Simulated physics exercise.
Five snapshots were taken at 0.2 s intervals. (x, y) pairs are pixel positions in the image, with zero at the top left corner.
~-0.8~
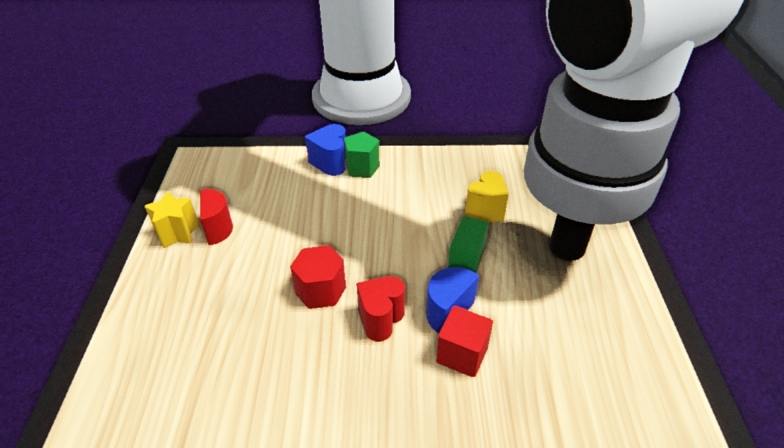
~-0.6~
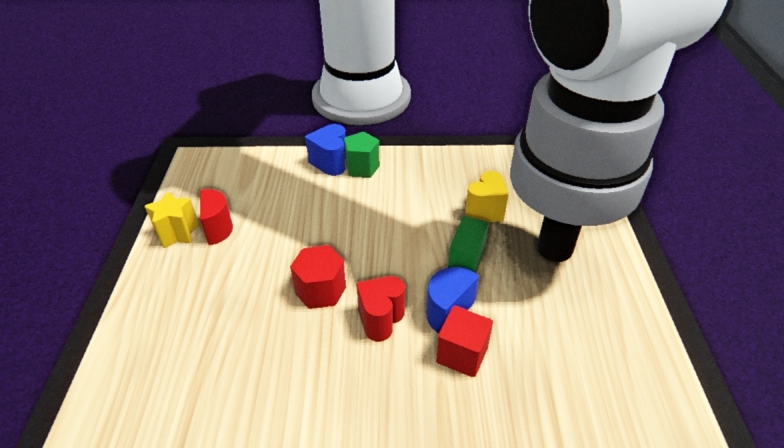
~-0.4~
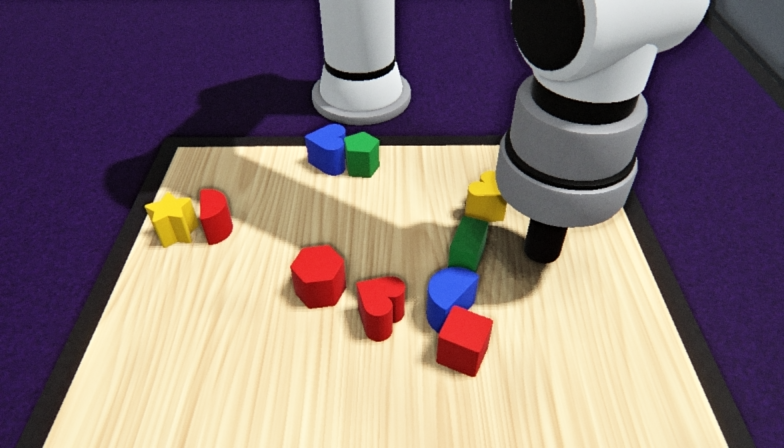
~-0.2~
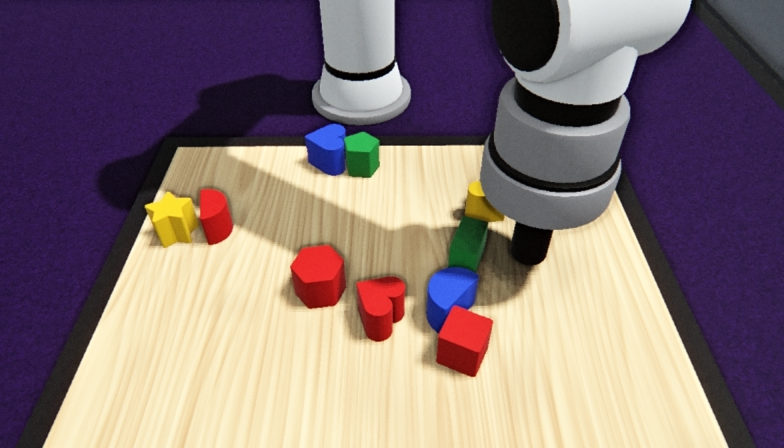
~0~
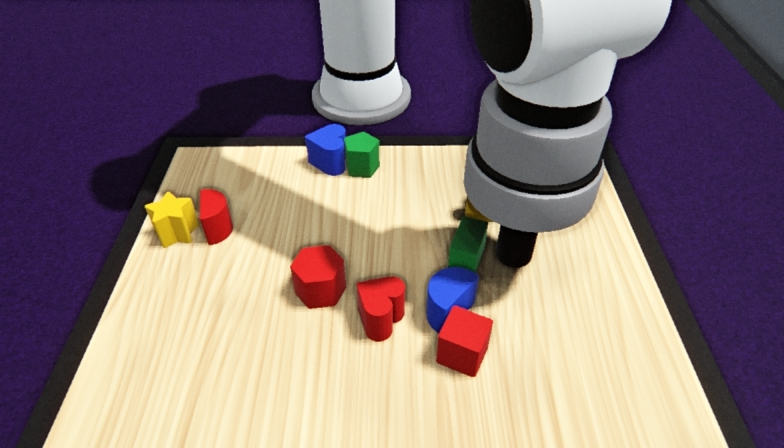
Robot arm with a dark post gliding left toward a green oblong block, while the coloured blocks on the wooden board stay still.
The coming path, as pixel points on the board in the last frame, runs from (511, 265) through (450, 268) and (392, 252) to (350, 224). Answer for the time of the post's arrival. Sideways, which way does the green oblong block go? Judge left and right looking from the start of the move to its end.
The shift goes left.
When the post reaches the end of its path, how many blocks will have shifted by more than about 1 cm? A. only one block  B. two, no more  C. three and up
(A)
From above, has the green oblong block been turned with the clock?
My answer is no.
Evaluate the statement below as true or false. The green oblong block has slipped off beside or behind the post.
True.
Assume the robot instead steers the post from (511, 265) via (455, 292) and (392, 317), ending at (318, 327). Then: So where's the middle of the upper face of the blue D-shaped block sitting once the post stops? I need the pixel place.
The middle of its top is at (391, 337).
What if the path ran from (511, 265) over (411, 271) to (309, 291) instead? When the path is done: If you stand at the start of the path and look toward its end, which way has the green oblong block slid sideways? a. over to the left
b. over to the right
That would be b.
What follows on the original path. One third of the way, post (449, 258); green oblong block (419, 232), turned 15° clockwise.
Two thirds of the way, post (392, 243); green oblong block (360, 222), turned 15° anticlockwise.
At the end, post (350, 215); blue D-shaped block in place; green oblong block (326, 214), turned 55° anticlockwise.
